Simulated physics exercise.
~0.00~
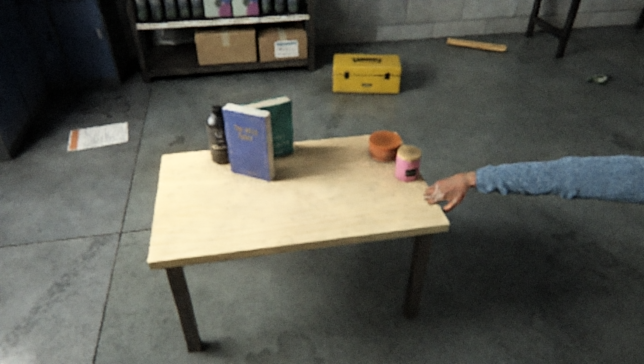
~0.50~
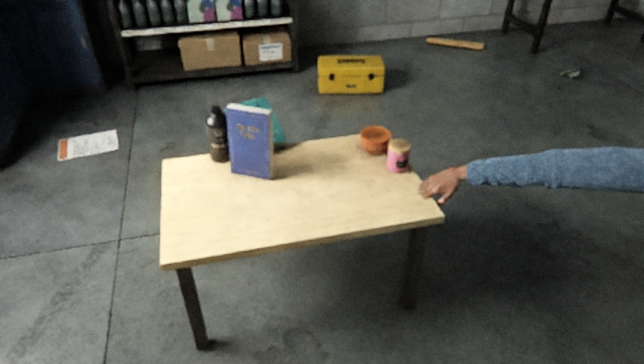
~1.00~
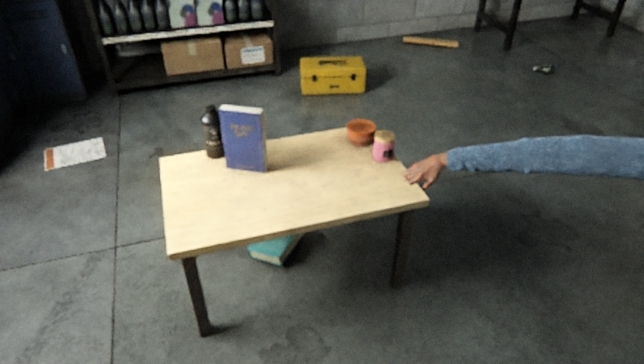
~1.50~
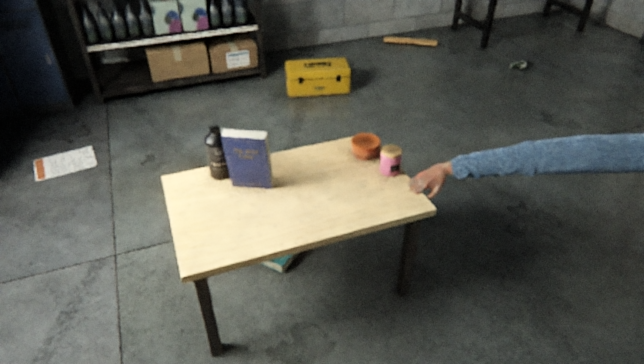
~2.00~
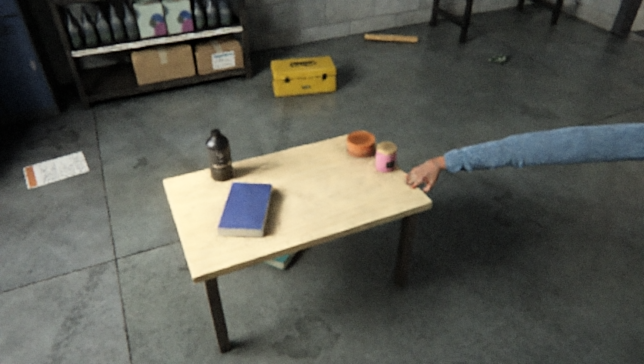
Turquoise book dropping off a wooden table jerked about by a hand, then blue book toppling flat beside standing black bottle.
